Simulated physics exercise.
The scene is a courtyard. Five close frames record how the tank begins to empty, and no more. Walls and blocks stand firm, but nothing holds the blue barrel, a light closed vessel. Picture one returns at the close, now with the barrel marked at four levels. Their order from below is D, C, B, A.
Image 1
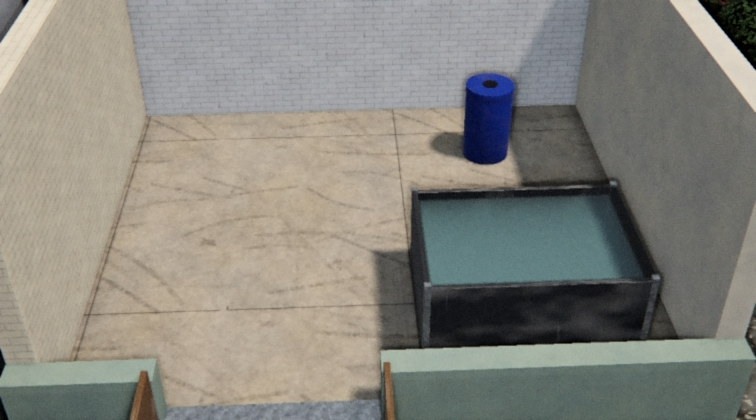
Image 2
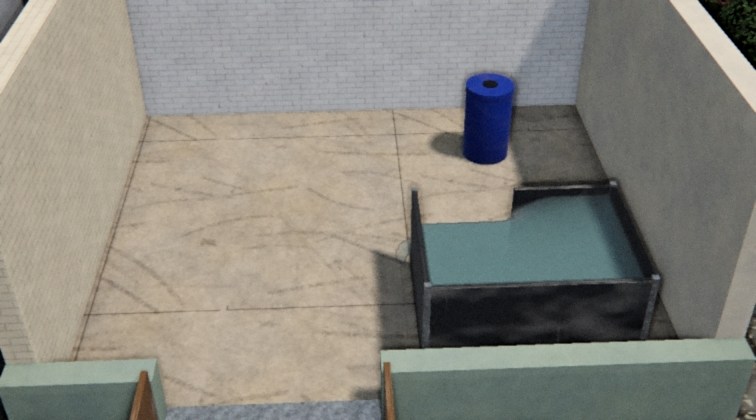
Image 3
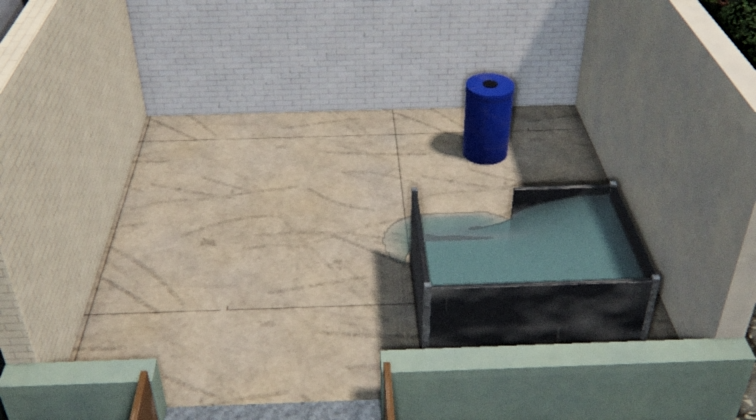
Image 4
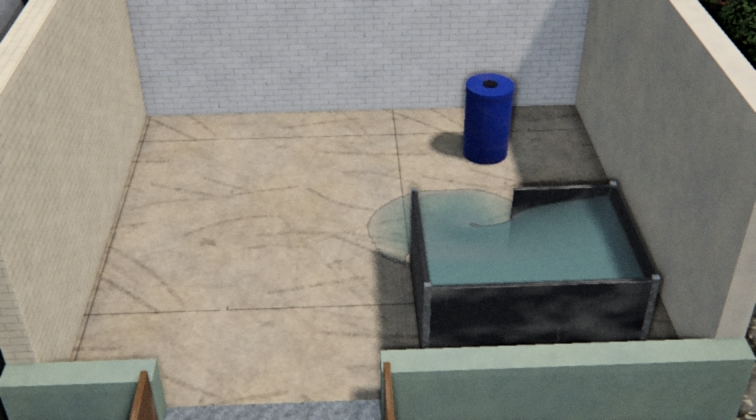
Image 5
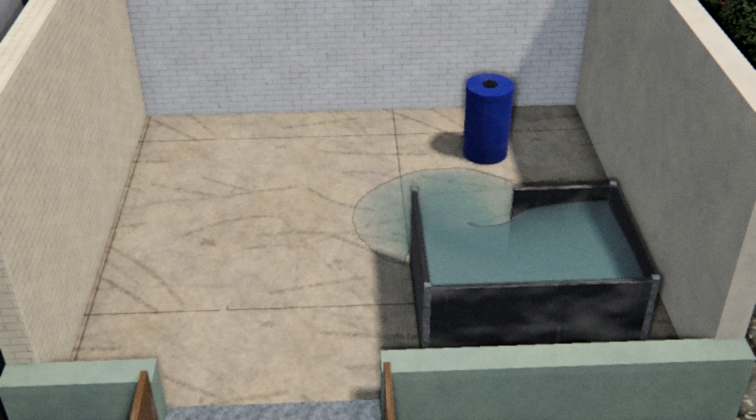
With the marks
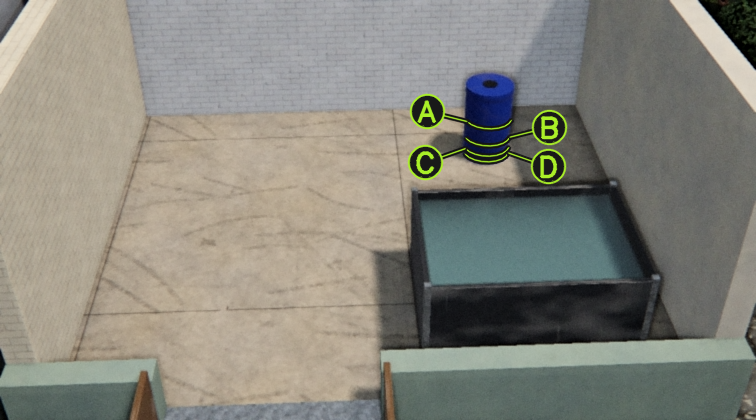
A black-walled tank of blue-green water stands on the right of a walled courtyard, seen from above by a still camera. A blue barrel stands behind it on the tan, cracked floor, between a pale brick back wall and plain side walls, with low green walls in front. Part of the tank's back wall disappears, and a thin sheet of water spreads through the gap, backward and left across the floor.
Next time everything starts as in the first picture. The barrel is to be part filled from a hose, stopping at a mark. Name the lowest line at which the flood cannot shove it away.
Go for A.
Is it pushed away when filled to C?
Yes, that goes wrong.
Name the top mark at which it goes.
It is B.
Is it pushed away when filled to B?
Yes, that goes wrong.
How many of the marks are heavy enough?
One of them.
On the marked copy, A at (491, 128); B at (490, 145); C at (489, 156); D at (488, 161); from the bottom up D, C, B, A.
With A, it does not move.
With B, it is pushed about its own width away.
With C, it is pushed about 3 times its own width away.
With D, it is pushed about 3 times its own width away.
